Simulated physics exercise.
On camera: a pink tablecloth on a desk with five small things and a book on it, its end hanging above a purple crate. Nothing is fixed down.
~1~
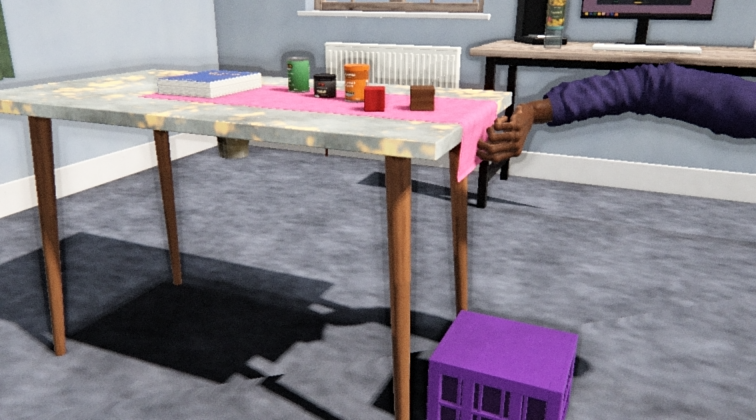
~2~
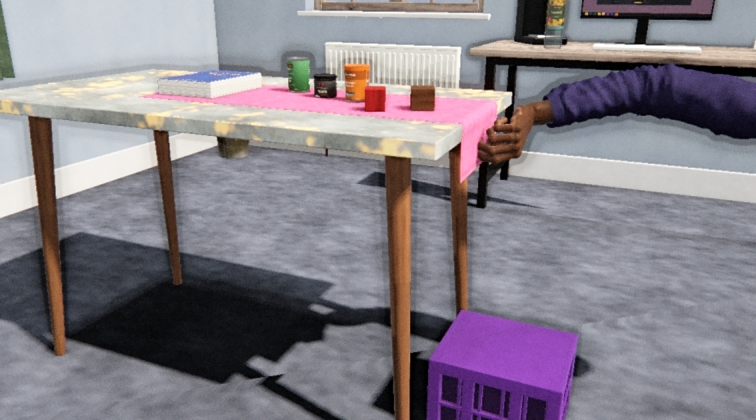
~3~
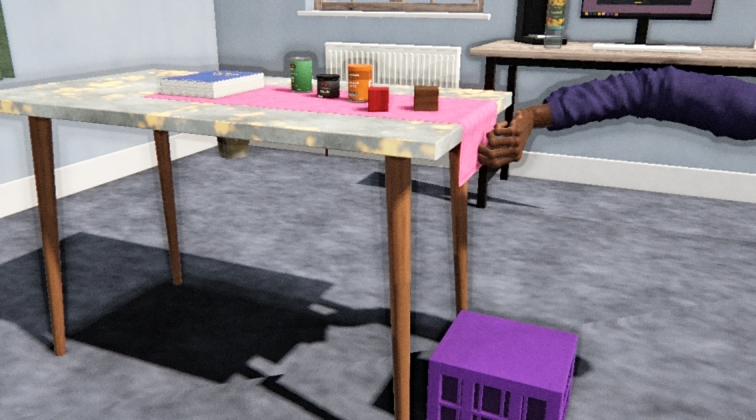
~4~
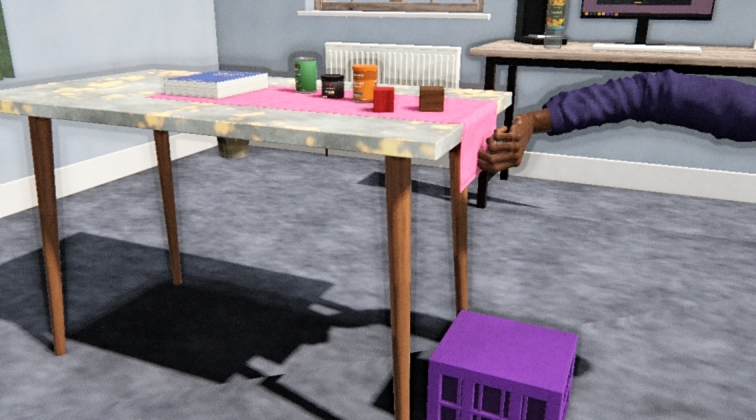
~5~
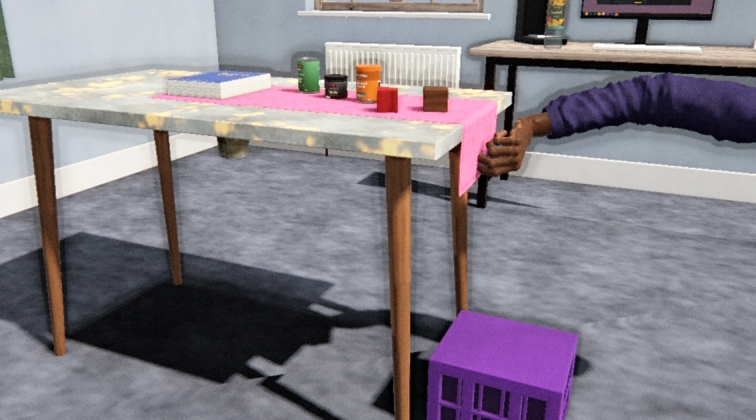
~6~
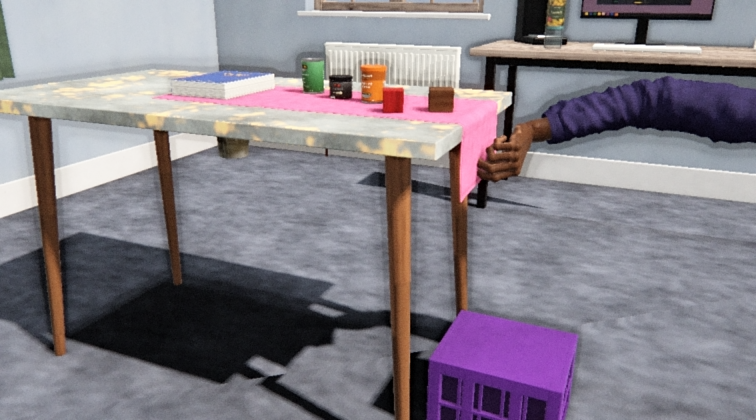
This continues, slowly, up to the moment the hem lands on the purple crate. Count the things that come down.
Over the edge go four.
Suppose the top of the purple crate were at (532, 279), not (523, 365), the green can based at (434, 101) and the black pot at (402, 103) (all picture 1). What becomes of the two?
The green can drops off, the black pot drops off.
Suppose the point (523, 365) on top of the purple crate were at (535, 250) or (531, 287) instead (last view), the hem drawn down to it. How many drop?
Over the edge go 1 and 2.
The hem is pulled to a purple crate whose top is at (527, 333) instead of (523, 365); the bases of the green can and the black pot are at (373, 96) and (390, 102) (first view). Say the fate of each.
The green can goes over, the black pot goes over.
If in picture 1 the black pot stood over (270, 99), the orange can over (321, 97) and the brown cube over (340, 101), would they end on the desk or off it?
The black pot does not fall, the orange can tumbles off, the brown cube goes over.
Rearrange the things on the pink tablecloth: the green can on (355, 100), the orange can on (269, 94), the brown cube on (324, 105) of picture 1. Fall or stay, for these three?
The green can goes over; the orange can stays on; the brown cube drops off.
A little later, hem near (476, 252); brown cube gone.
Next, hem near (475, 313); brown cube, red cube and orange can gone.
When it is over, hem on the crate; brown cube, red cube, orange can and black pot gone. The desk loses four.
